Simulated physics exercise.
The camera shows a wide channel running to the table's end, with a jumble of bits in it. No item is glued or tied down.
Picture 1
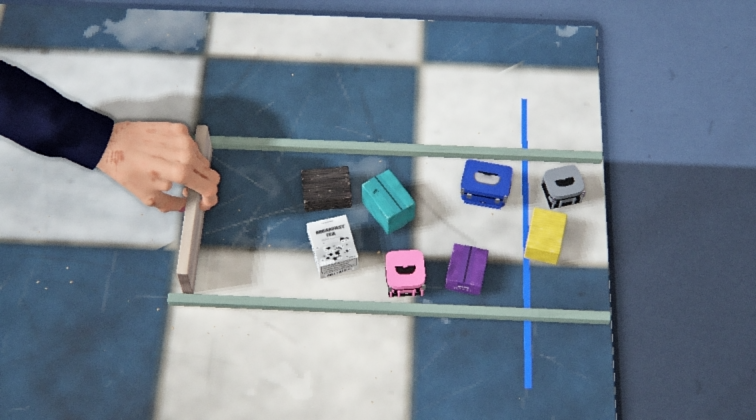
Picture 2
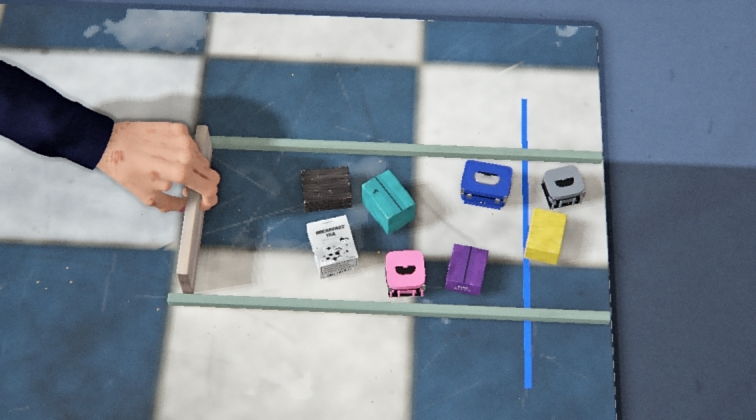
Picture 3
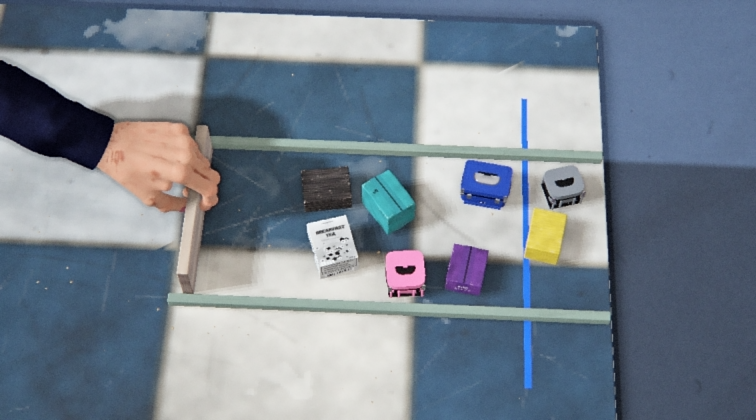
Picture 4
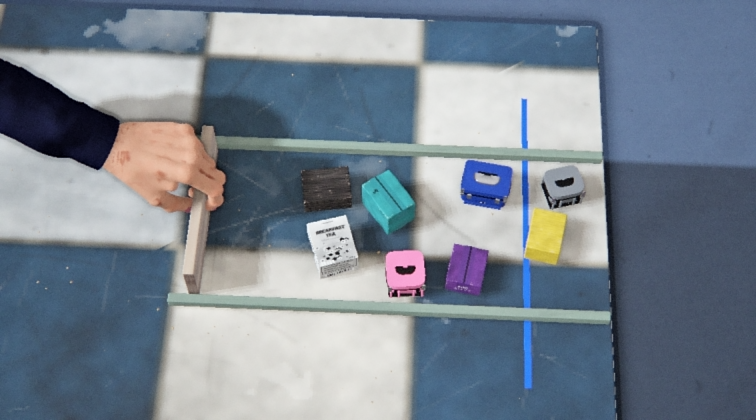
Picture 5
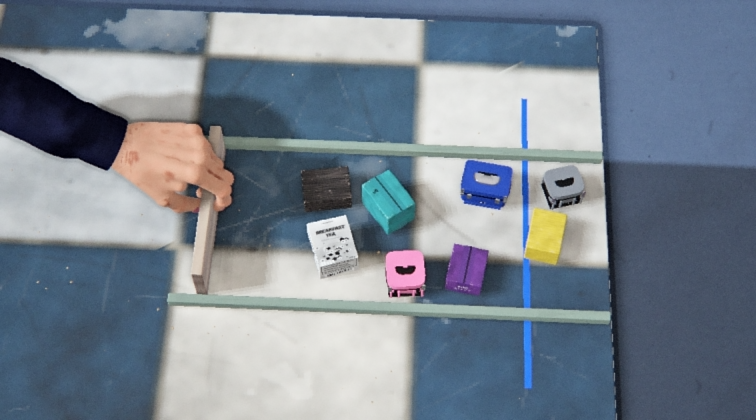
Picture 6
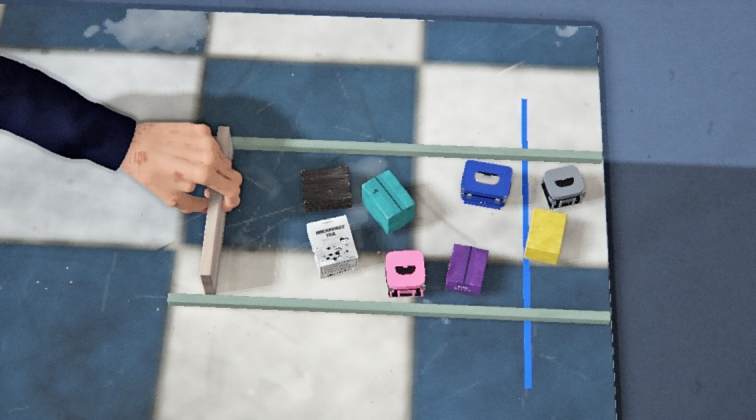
The clip opens on a hand holding an upright board at the left end of a channel, with small colorful cases and blocks scattered to its right, near a blue tape line. After staying still briefly, the hand slides the board slightly right, while the scattered items remain untouched and unmoved.
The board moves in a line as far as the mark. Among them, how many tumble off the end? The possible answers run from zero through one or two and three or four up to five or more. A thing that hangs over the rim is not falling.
Final tally: Three or four.
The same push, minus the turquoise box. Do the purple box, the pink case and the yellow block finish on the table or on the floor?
The purple box ends up down, the pink case keeps its place and the yellow block keeps its place.
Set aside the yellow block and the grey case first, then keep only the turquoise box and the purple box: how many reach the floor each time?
That gives 1 in the first case, then 1 in the second.
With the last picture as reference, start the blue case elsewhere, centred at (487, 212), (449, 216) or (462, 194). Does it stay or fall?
In turn it goes over; tumbles off; does not fall.
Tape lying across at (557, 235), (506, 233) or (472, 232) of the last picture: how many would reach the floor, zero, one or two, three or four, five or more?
In turn: Five or more, 1 or 2, no fall at all.
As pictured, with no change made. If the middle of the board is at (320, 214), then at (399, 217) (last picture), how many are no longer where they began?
I make it 3 at the first spot and 6 at the other.
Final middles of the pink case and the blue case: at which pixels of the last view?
I'd put one close to (587, 291) and the other close to (599, 191).
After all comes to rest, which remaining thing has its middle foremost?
I'd say the blue case.
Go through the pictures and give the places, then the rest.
In the first picture, grey case (563, 187); yellow block (546, 236); blue case (486, 185); board (195, 209); tape (526, 234).
In the second picture, yellow block (546, 236); white box (333, 247).
In the third picture, blue case (486, 185); pink case (405, 275).
In the fourth picture, grey case (563, 188); board (201, 209).
In the fifth picture, yellow block (546, 236); black block (327, 189).
In the sixth picture, grey case (563, 188); yellow block (546, 236); blue case (486, 185); board (217, 210); tape (526, 234).
A little later, none off yet; grey case at rest near (563, 188); yellow block at rest near (546, 236); blue case at rest near (486, 185).
When it is over, the number that fall off is three or four; down, purple box, yellow block and grey case.
